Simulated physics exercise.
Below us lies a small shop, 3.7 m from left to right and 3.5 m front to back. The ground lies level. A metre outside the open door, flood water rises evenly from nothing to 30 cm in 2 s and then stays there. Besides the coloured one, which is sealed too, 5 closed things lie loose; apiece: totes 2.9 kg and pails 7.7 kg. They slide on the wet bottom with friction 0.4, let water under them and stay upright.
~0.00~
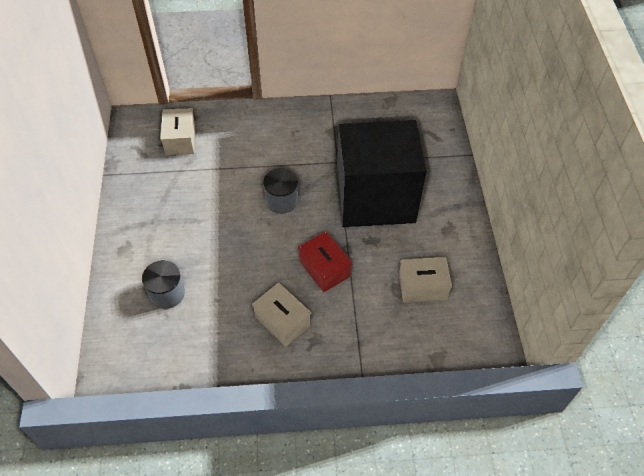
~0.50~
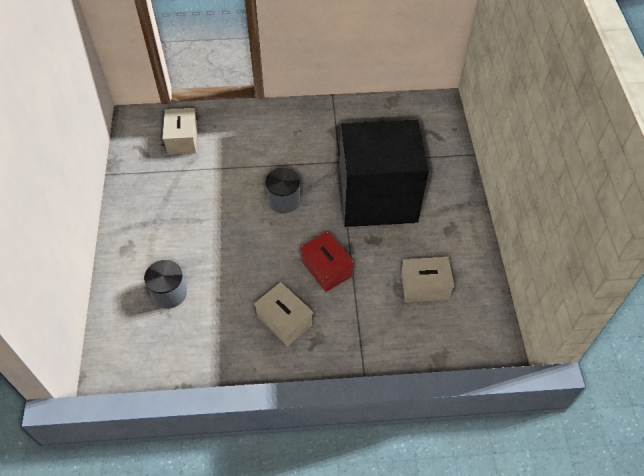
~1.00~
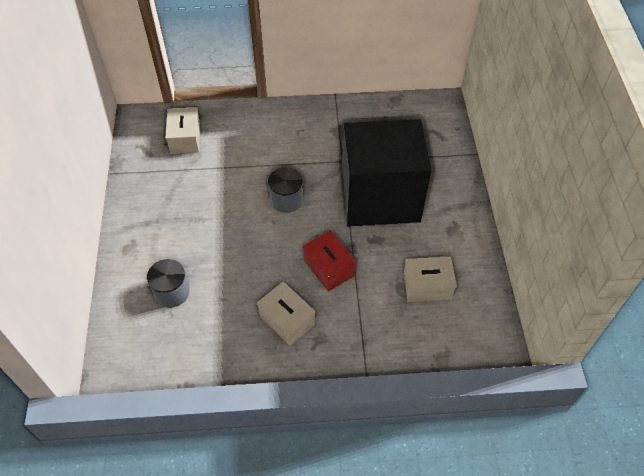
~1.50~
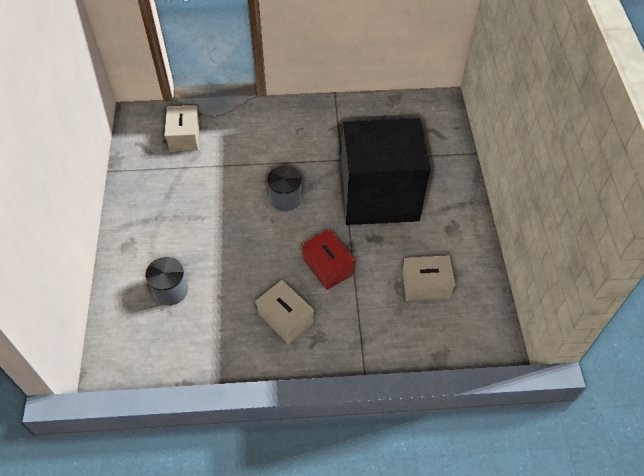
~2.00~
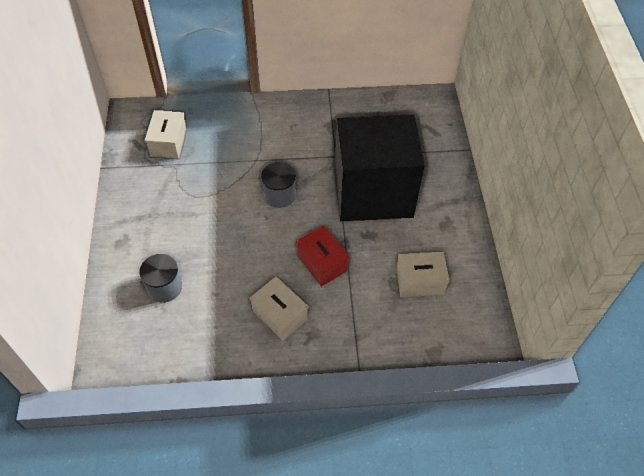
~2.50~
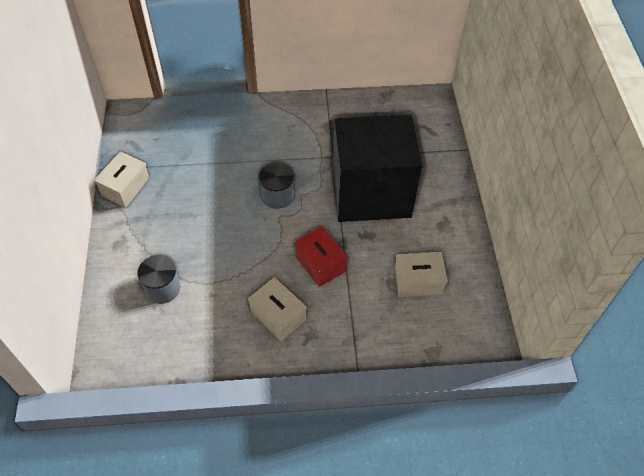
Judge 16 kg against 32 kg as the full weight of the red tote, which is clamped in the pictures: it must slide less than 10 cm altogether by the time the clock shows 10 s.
Verdict: Only the larger load is enough.
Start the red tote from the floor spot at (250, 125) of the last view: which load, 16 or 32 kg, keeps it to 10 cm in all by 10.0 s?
Neither holds.
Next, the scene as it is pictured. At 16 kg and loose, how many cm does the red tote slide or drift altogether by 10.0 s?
About 150 cm.
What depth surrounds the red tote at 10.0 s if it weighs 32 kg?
Roughly 14 cm.
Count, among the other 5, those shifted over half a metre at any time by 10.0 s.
5 of them.
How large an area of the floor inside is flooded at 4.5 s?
Some 11.0 m2.
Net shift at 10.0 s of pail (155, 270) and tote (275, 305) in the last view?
In that order: 300 cm, 140 cm.
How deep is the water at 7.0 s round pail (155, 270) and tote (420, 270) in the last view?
Roughly 17 and 12 cm.
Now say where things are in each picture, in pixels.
The first picture shows the red tote at (325, 255) rests on the ground; 0.0 m2 under water; 0 of 6 have shifted.
The second picture shows the red tote at (327, 254), on the bottom; water covers 0.0 m2; 0 of 6 have shifted.
The third picture shows the red tote at (330, 254) rests on the ground; water covers 0.0 m2; 0 of 6 have shifted.
The fourth picture shows the red tote at (328, 252) rests on the ground; water covers 0.1 m2; 0 of 6 have shifted.
The fifth picture shows the red tote at (323, 249) rests on the ground; water covers 1.1 m2; 1 of 6 have shifted.
The sixth picture shows the red tote at (321, 249), on the bottom; 3.6 m2 under water; 1 of 6 have shifted.
After 3.5 s the red tote would be 7 cm from its start with 16 kg and 0 cm from its start with 32 kg; 6 cm of water round it then.
After 4.5 s the red tote would be 25 cm from its start with 16 kg and 0 cm from its start with 32 kg; 4 cm of water round it then.
After 7.0 s the red tote would be 46 cm from its start with 16 kg and 0 cm from its start with 32 kg; 6 cm of water round it then.
After 10.0 s the red tote would be 83 cm from its start with 16 kg and 0 cm from its start with 32 kg; 14 cm of water round it then.
